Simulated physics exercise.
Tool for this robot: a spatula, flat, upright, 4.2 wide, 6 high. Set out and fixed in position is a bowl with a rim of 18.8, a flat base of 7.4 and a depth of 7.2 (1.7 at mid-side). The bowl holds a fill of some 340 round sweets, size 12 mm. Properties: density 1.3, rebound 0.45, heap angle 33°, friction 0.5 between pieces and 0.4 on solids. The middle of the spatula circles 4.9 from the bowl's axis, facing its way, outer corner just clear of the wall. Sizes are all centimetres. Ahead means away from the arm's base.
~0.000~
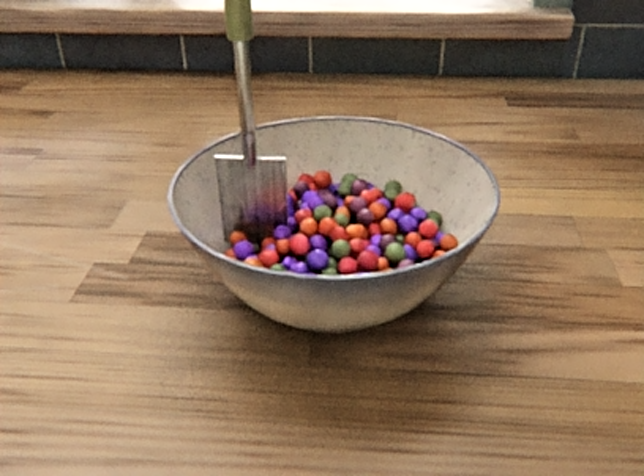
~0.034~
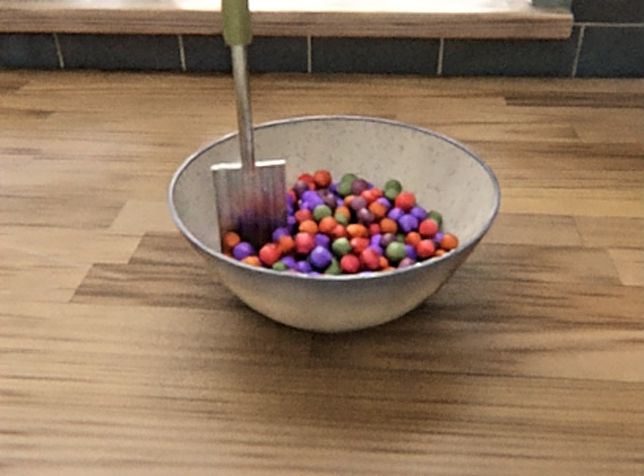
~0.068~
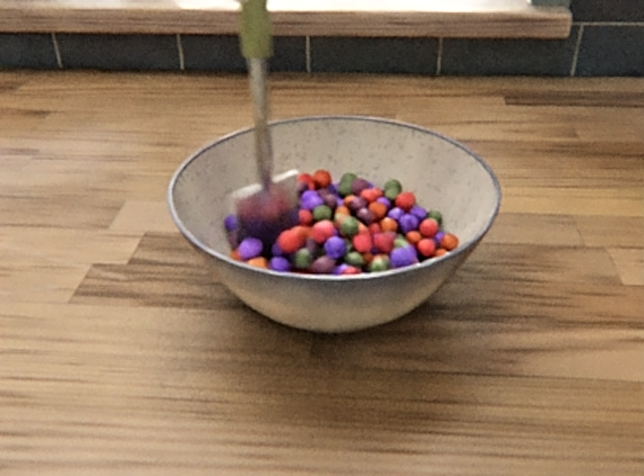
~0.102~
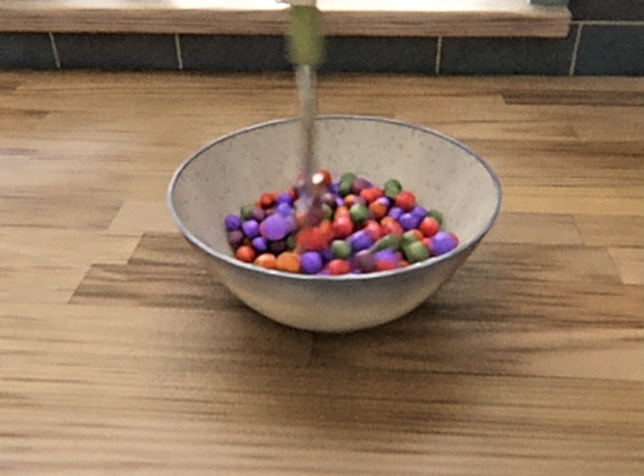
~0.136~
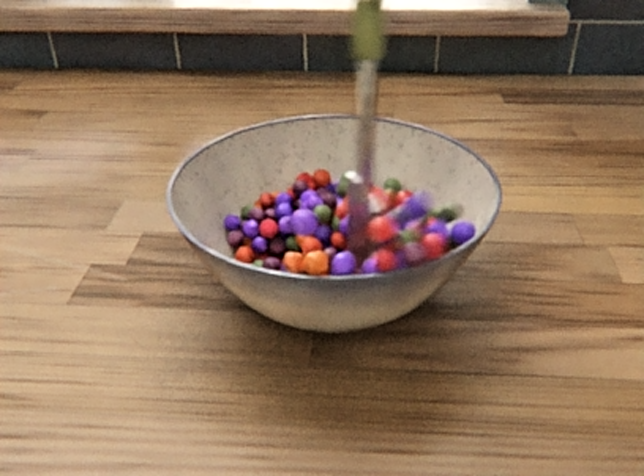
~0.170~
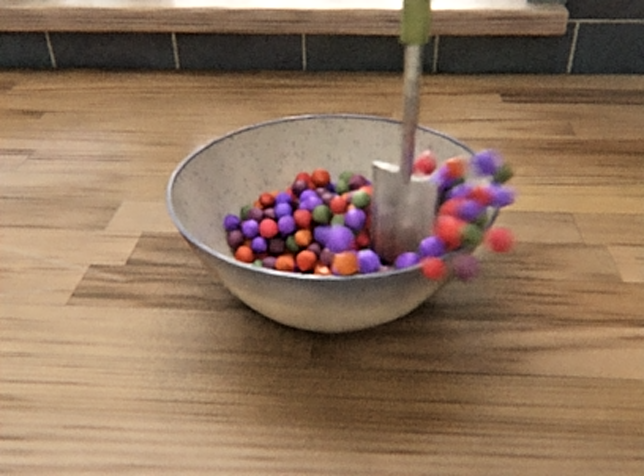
A flat metal spatula with a green handle starts at the left of a bowl, barely moves, then sweeps rightward through the sweets inside, pushing several over the right rim into the air. The pale, dark-rimmed bowl holds red, orange, purple and green round sweets. It sits on a striped wooden counter before dark tiles, seen from slightly above by a still camera.
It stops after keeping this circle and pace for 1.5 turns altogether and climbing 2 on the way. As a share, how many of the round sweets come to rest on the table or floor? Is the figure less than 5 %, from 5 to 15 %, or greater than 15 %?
The figure is greater than 15 %.
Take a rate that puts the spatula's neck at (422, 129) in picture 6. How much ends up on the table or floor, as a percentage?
Roughly 30 percent of it.
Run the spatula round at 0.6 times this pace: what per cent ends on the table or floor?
I'd put it near 10 %.
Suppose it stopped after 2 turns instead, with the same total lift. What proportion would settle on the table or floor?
Roughly 25 per cent.
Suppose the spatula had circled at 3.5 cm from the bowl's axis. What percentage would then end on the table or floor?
It would be near 15 per cent.
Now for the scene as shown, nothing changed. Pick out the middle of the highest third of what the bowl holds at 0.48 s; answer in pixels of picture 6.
Around (321, 267).
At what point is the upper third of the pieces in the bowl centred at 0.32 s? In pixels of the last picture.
Look near (284, 182) for its middle.
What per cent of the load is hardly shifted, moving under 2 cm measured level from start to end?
Around 35 in a hundred, roughly.
By 0.32 s, 296° round, highest piece 10 above the table; 294 in the bowl, 16 on the table or floor, 30 in flight or on the tool.
By 0.48 s, 86° round, highest piece 10 above the table; 271 in the bowl, 51 on the table or floor, 18 in flight or on the tool.
By 0.76 s, 180° round, highest piece 6 above the table; 265 in the bowl, 75 on the table or floor.
By 1.46 s, 180° round, highest piece 5 above the table; 265 in the bowl, 75 on the table or floor.
Final count, 265 in the bowl, 75 on the table or floor. That is 22 % on the table or floor.
